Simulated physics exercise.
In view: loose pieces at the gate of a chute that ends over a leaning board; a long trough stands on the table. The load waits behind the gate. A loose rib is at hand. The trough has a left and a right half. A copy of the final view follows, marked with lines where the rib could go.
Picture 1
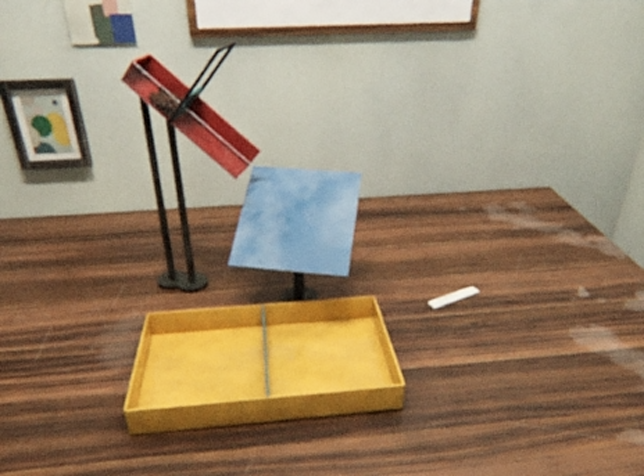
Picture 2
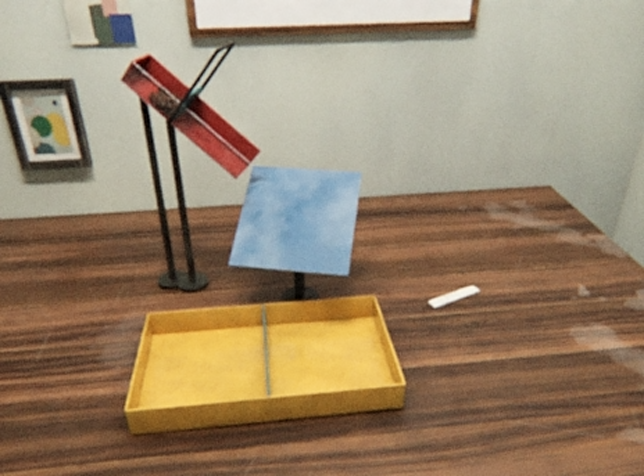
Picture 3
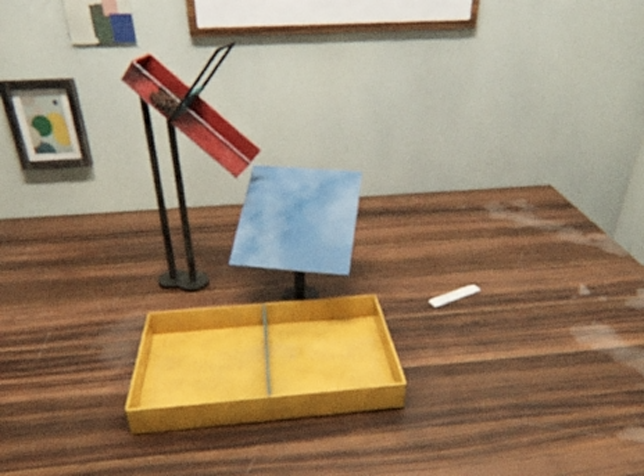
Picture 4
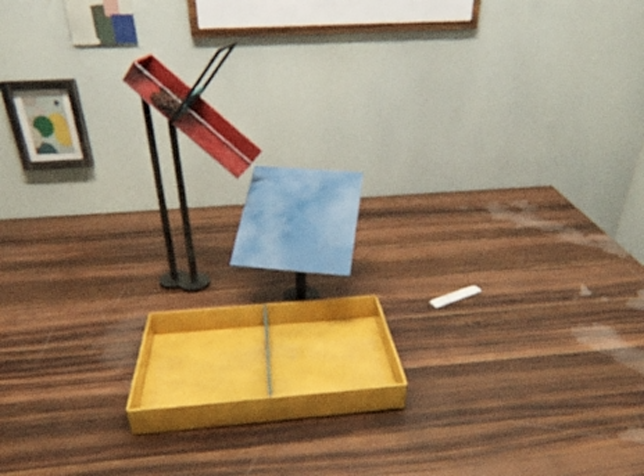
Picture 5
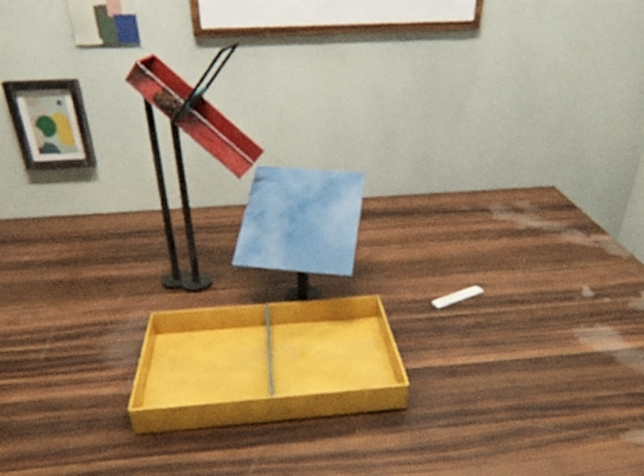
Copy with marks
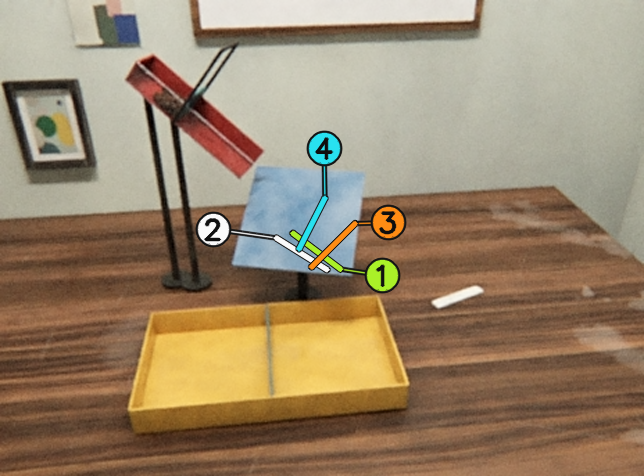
Nothing moves apart from a very slight drift of the view. A red chute on dark legs slants down to the right toward a tilted blue board, with a small dark load resting near its closed gate. The divided yellow trough and the loose white strip stay still on the wooden table.
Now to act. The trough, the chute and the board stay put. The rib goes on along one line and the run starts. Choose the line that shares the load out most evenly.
Take 4.
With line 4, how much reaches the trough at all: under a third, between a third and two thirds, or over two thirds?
It is over two thirds.
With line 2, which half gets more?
More lands on the right.
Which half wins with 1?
More lands on the right.
On the marked copy, line 1 from (292, 233) to (340, 269); line 2 from (276, 238) to (327, 269); line 3 from (355, 223) to (311, 267); line 4 from (324, 198) to (299, 248).
For line 1, of what is caught, roughly a quarter in the left half, the larger part in the right.
For line 2, of what is caught, about a tenth in the left half, almost all in the right.
For line 3, of what is caught, roughly a quarter in the left half, the larger part in the right.
For line 4, of what is caught, roughly half in the left half, roughly half in the right.
